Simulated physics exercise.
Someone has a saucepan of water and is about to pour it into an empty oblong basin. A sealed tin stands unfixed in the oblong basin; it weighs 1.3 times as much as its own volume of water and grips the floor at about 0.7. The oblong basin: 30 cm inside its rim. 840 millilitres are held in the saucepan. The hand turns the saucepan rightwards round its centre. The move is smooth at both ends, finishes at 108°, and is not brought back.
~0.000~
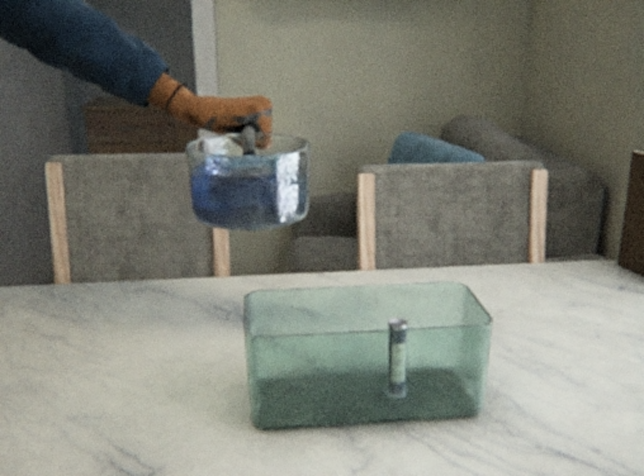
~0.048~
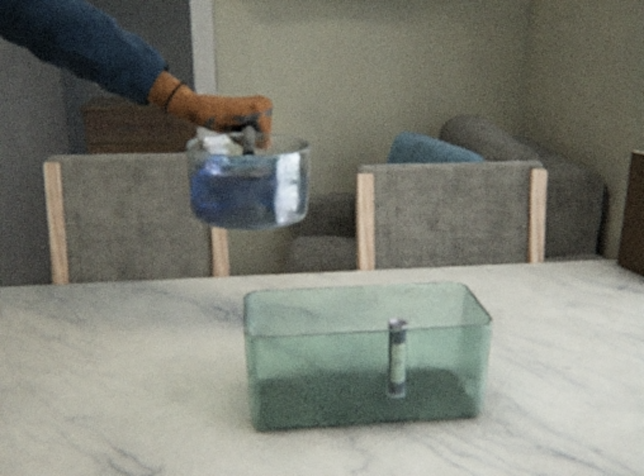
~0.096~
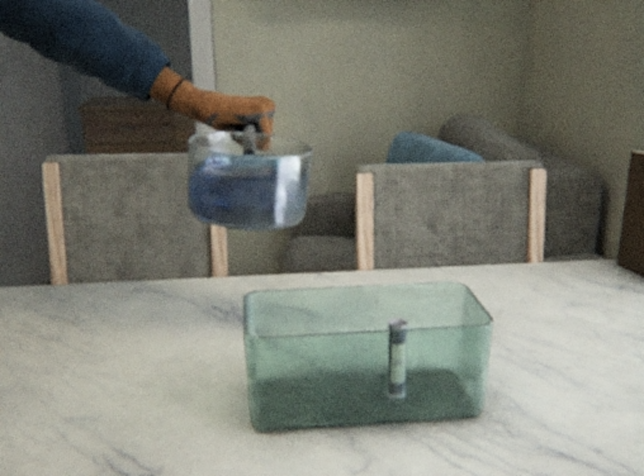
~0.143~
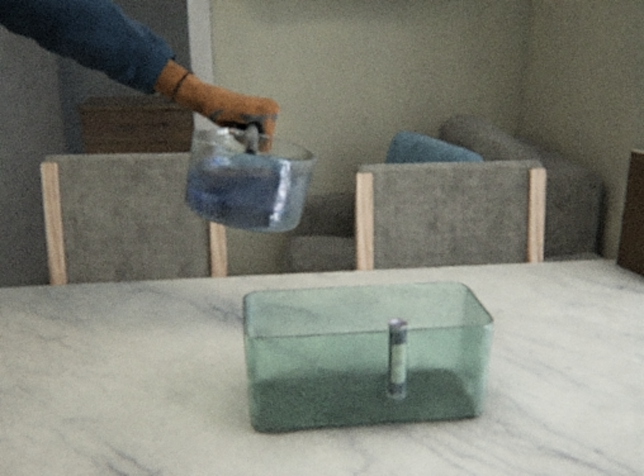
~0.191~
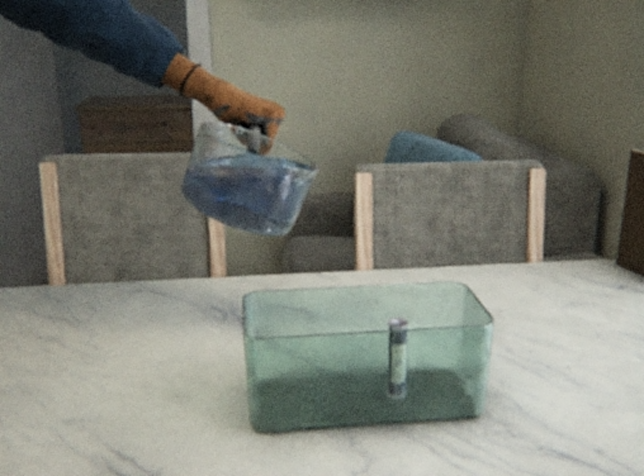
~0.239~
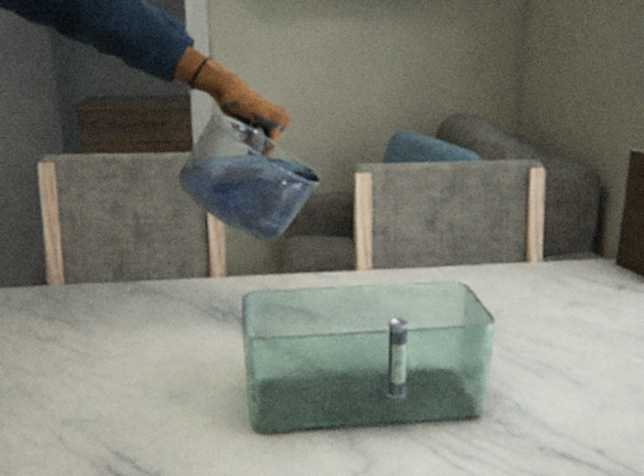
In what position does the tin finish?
It finishes knocked over.
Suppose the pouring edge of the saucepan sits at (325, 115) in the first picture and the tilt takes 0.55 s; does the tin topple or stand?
Result: Tin tipped over.
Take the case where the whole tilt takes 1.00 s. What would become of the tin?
In that case the tin stays vertical.
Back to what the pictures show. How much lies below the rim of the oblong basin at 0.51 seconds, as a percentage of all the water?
About 16%.
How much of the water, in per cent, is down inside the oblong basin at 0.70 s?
82 %, more or less.
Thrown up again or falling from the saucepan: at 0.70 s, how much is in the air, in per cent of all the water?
Estimate: Around 10 per cent.
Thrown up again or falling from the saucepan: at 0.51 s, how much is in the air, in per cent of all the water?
My guess is roughly 50 %.
Then, 0.51 s in, the tilt is 98° and 35 per cent is still to pour; the tin stands where it began.
Then, 0.70 s in, the tilt is 108° and 7 per cent is still to pour; the tin leans 6°.
Then, 0.91 s in, the tilt is 108° and 0 per cent is still to pour; the tin leans 24°.
Then, 1.13 s in, the tilt is 108° and 0 per cent is still to pour; the tin lies on its side.
Finally, the tin lies on its side.
